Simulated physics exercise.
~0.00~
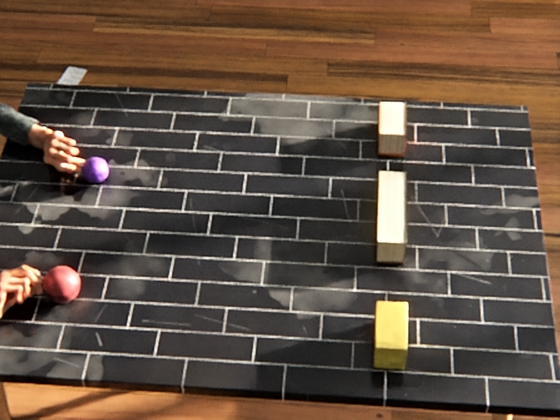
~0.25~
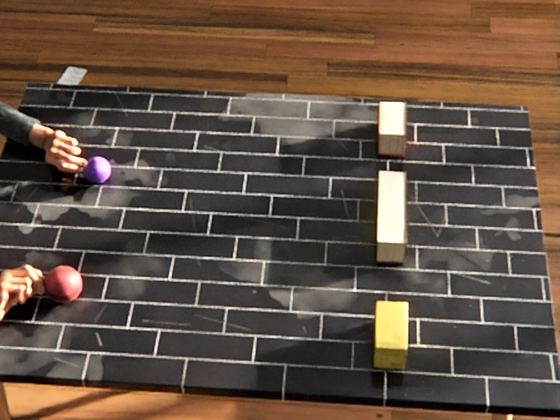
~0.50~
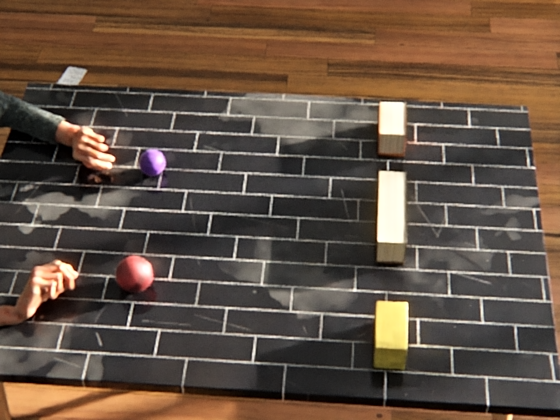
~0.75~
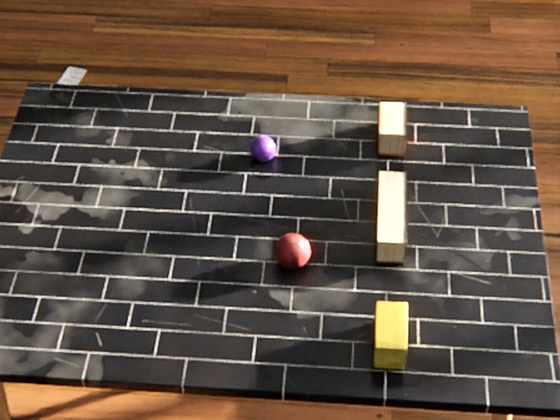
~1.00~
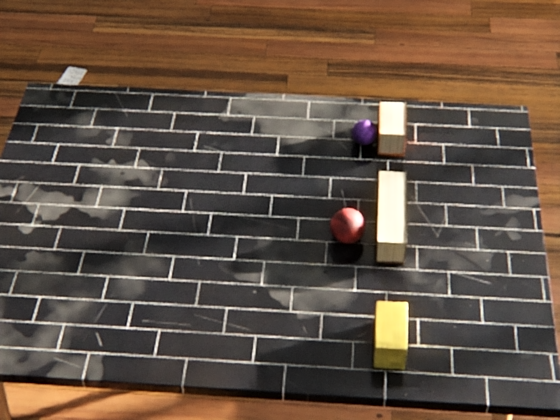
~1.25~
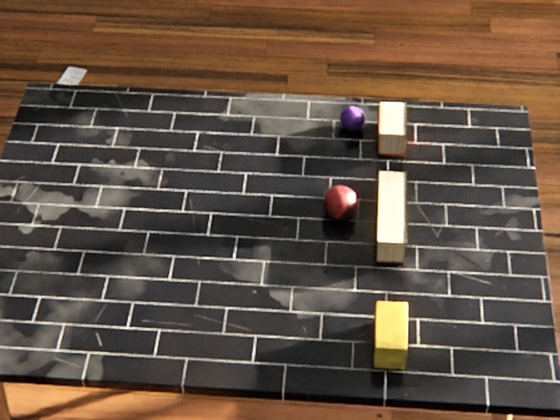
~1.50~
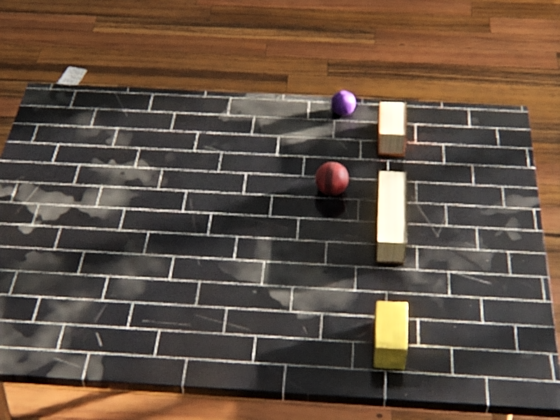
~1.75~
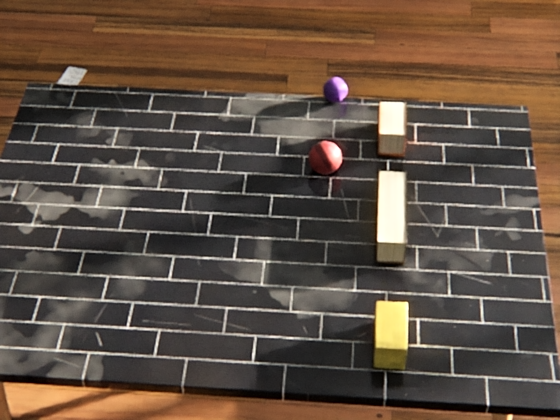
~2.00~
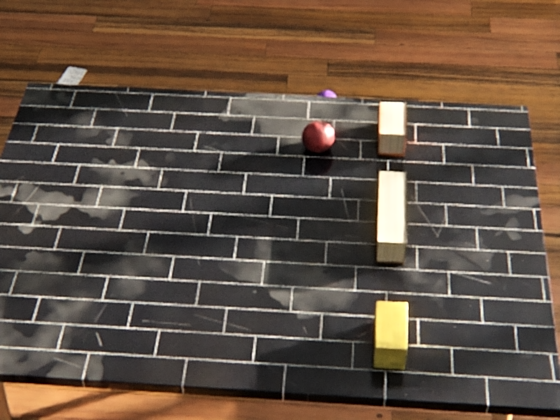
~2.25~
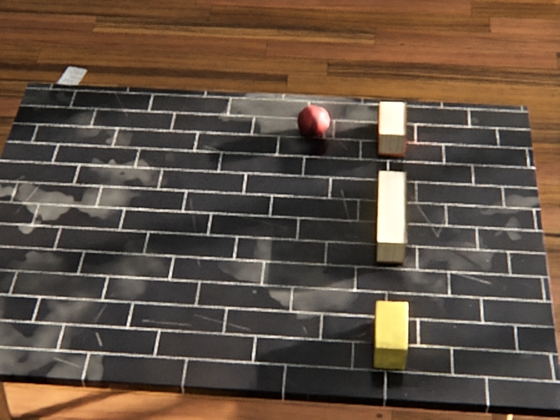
On a dark tiled tabletop, hands rolling purple and red balls into upright blocks, both rebounding, the purple dropping past the far edge.
